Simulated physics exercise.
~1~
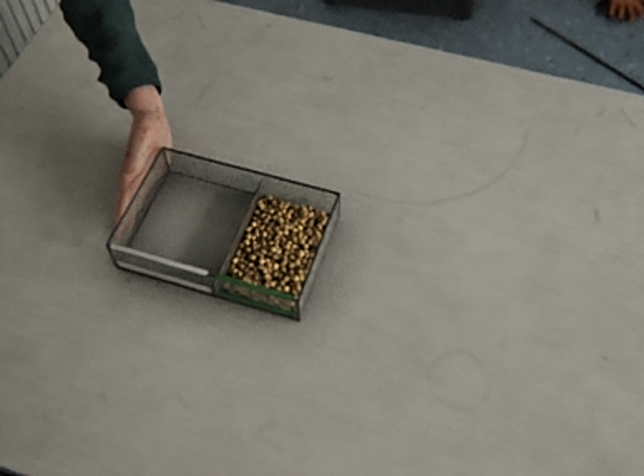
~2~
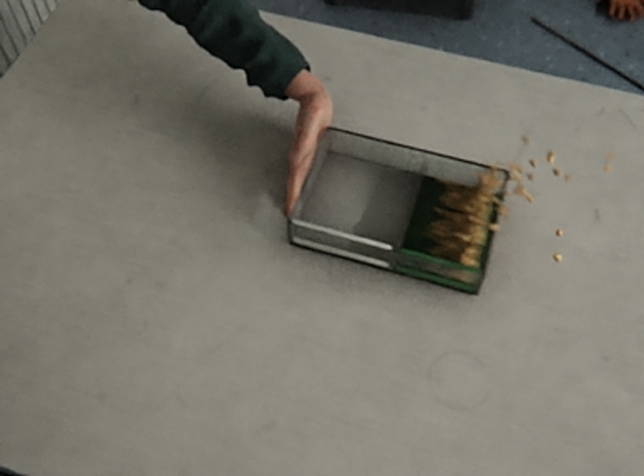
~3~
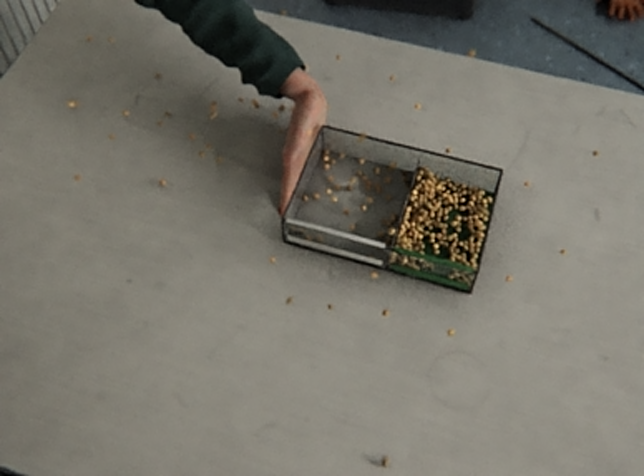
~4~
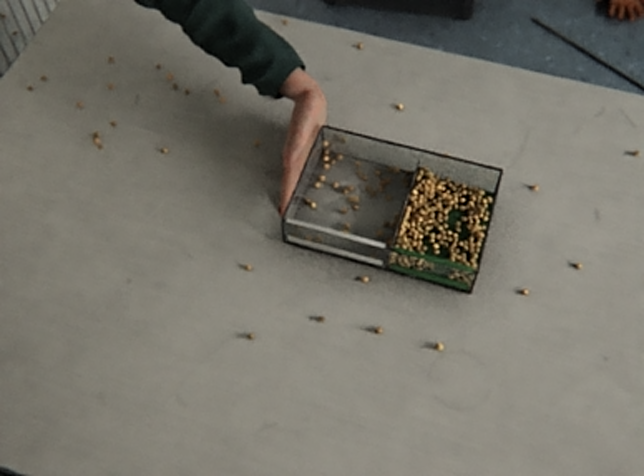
A hand slid a two-part clear tray of dried chickpeas quickly to the right and stopped it, then nudged it slightly left, sending some flying; most stayed in the green compartment, while others landed in the empty side and scattered across the table.
